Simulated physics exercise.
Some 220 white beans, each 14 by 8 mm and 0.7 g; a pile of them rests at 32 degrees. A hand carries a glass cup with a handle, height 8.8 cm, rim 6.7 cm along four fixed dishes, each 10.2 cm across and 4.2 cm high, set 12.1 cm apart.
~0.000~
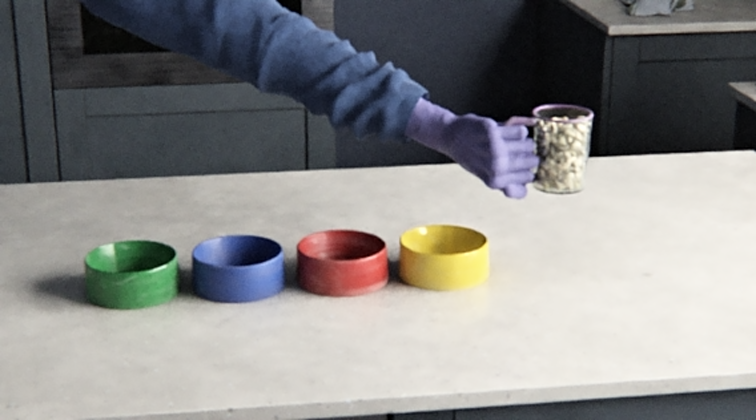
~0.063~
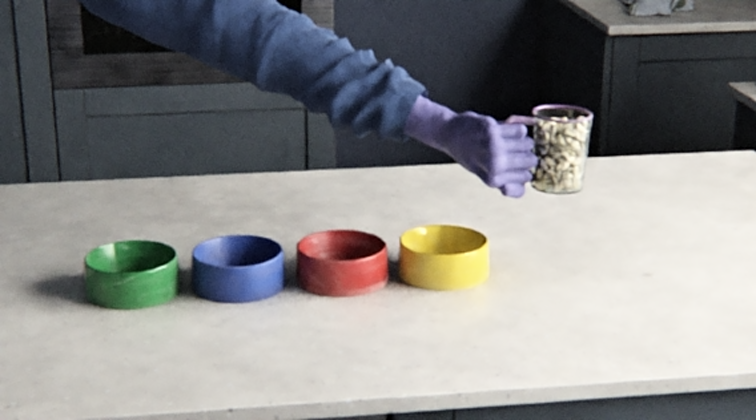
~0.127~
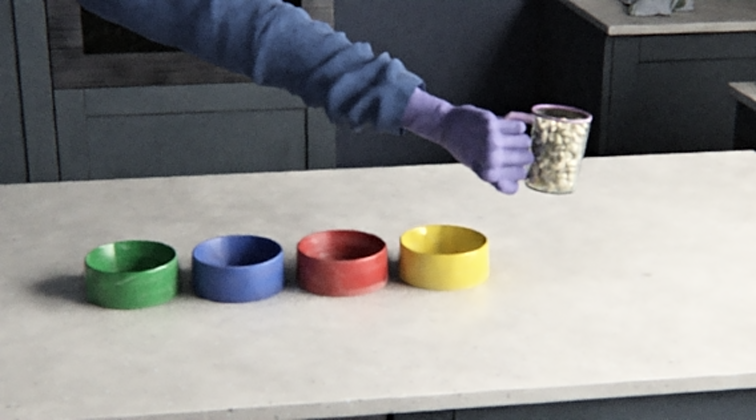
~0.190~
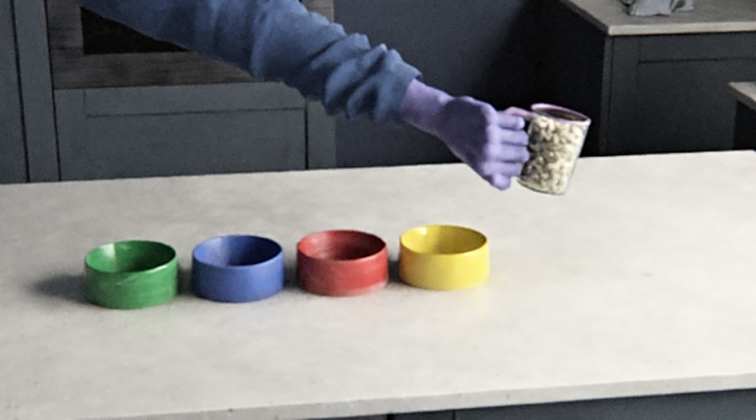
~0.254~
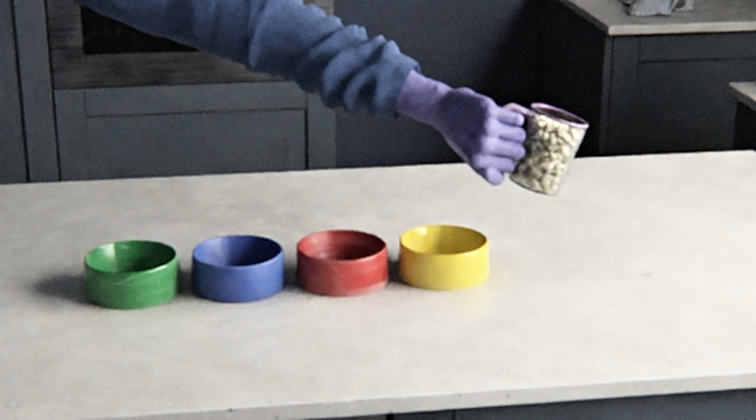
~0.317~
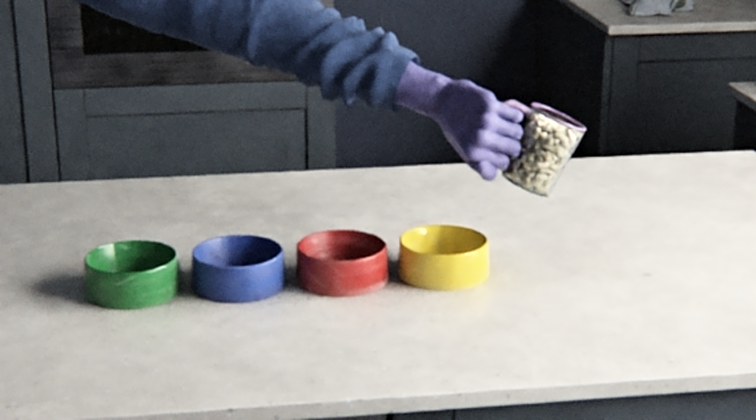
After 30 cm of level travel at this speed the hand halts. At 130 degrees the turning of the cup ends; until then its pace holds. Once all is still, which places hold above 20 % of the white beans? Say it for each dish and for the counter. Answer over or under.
Red: Under, blue: Under, green: Under, yellow: Under, counter: Over.
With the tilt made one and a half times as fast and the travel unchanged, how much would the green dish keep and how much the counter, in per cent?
In that case green 0; counter 100.
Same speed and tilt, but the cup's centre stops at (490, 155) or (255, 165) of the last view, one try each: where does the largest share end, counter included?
The winner: Counter, then counter.
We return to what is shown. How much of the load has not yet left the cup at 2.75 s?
Some 0 per cent of the load.
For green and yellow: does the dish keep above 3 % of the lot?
Green no, yellow yes.
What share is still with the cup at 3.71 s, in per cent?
About 0 per cent.
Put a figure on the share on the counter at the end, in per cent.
Some 95 per cent.
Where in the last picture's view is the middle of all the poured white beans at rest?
Near (522, 266).
After 1.78 s, tilt 130 degrees; cup holds 0 %, yellow 5 %.
After 2.75 s, tilt 130 degrees; cup holds 0 %, yellow 5 %.
Then, at 3.71 s, tilt 130 degrees; cup holds 0 %, yellow 5 %.
At rest (4.0 s), red 0 %, blue 0 %, green 0 %, yellow 5 %, counter 95 %.
